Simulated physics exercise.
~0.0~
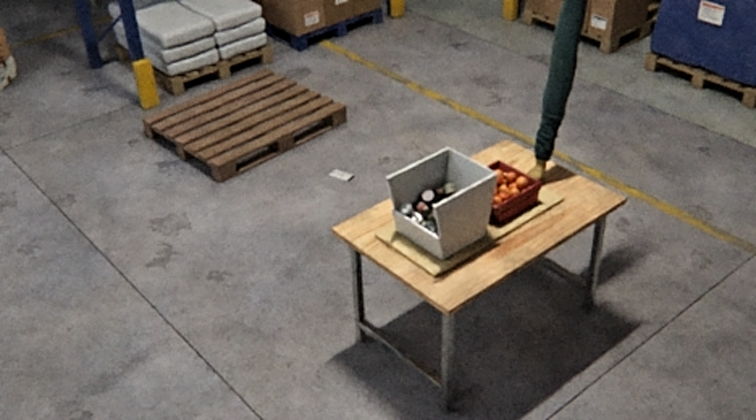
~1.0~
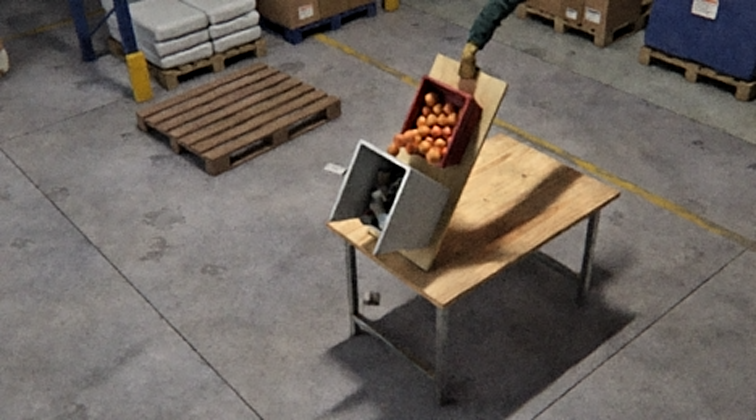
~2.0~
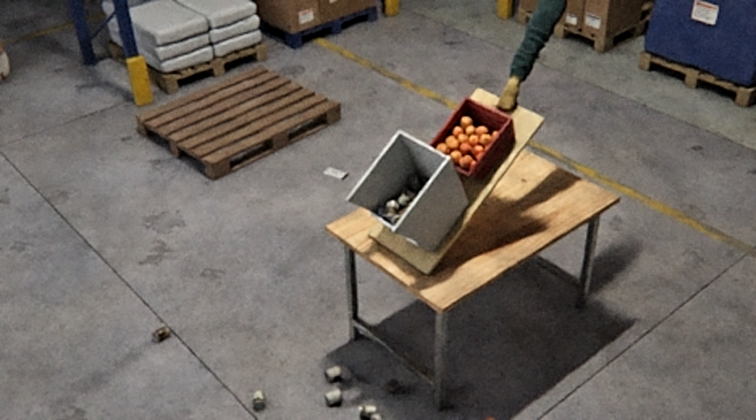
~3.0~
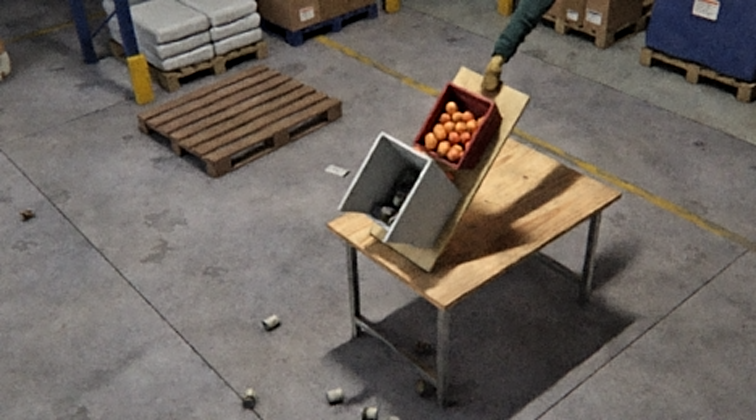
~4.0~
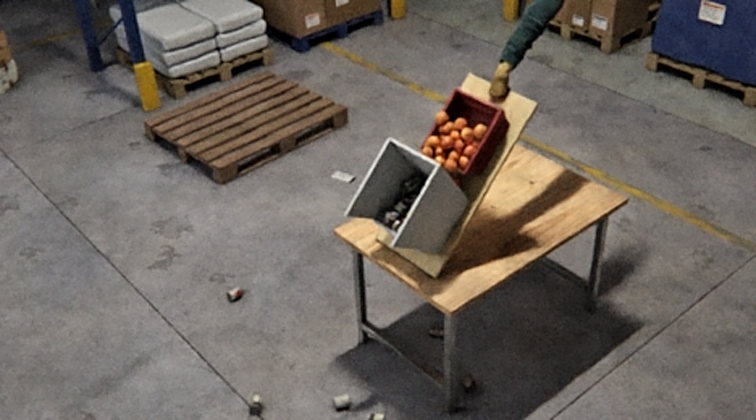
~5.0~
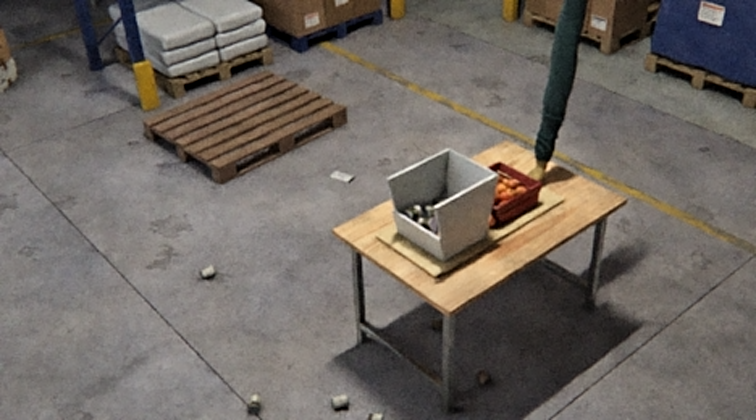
A plywood board carrying a white container of small tins and a red container of oranges lies flat on a wooden table in a warehouse, a green-sleeved arm reaching down to its far end. The gloved hand lifts that end steeply, tipping both containers left as tins drop past the table's edge. The board then sinks to a gentler slant, with several tins scattered on the concrete. The hand raises it steeply again and holds it tilted. Finally the board is lowered flat, leaving tins on the floor and both containers still partly filled.
